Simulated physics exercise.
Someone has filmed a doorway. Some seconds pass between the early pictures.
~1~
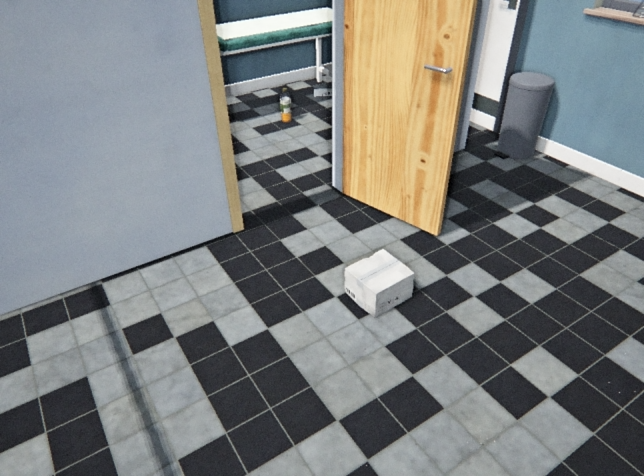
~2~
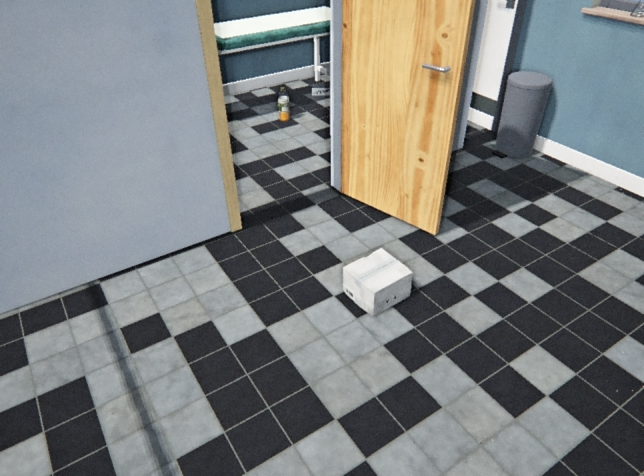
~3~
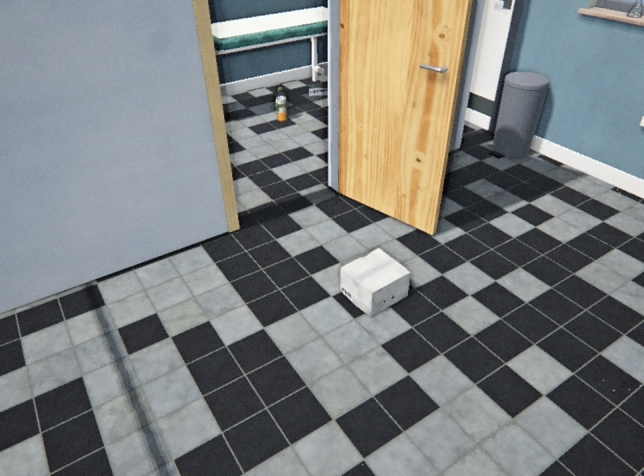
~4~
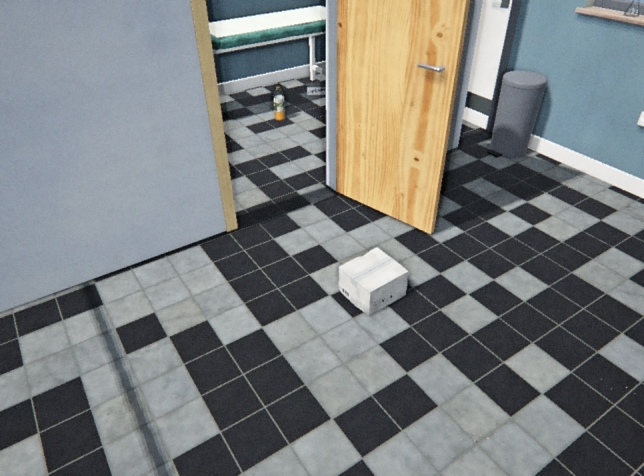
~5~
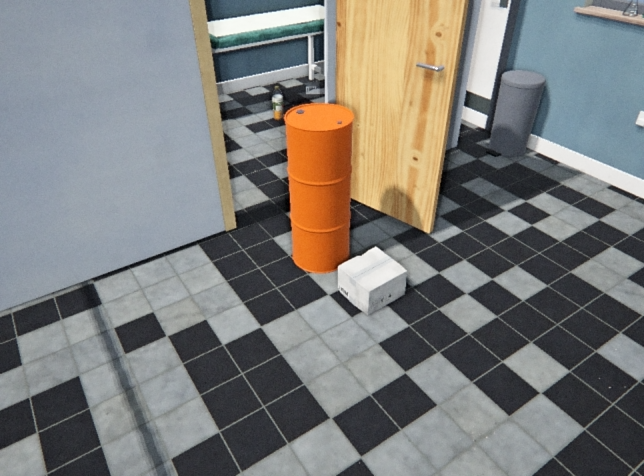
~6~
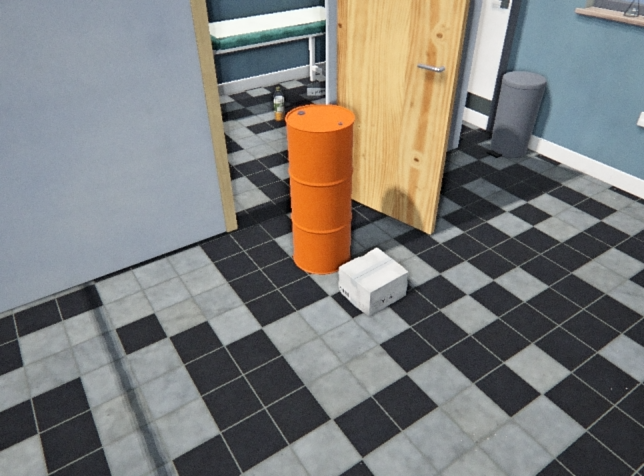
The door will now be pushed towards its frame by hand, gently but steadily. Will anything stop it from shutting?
It stops short.
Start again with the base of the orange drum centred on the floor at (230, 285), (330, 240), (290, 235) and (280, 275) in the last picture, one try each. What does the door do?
In the first case it closes; in the second case it is blocked; in the third case it is blocked; in the fourth case it shuts.
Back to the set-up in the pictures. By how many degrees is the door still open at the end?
Some 60° open.
Then, 0.40 s on from there, door at 95°.
Then, 0.70 s on from there, door at 76°.
Then, 0.90 s on from there, door at 63°.
In the end, door at 62°; both unmoved. At the end, from the last picture's camera, orange drum near (320, 193).
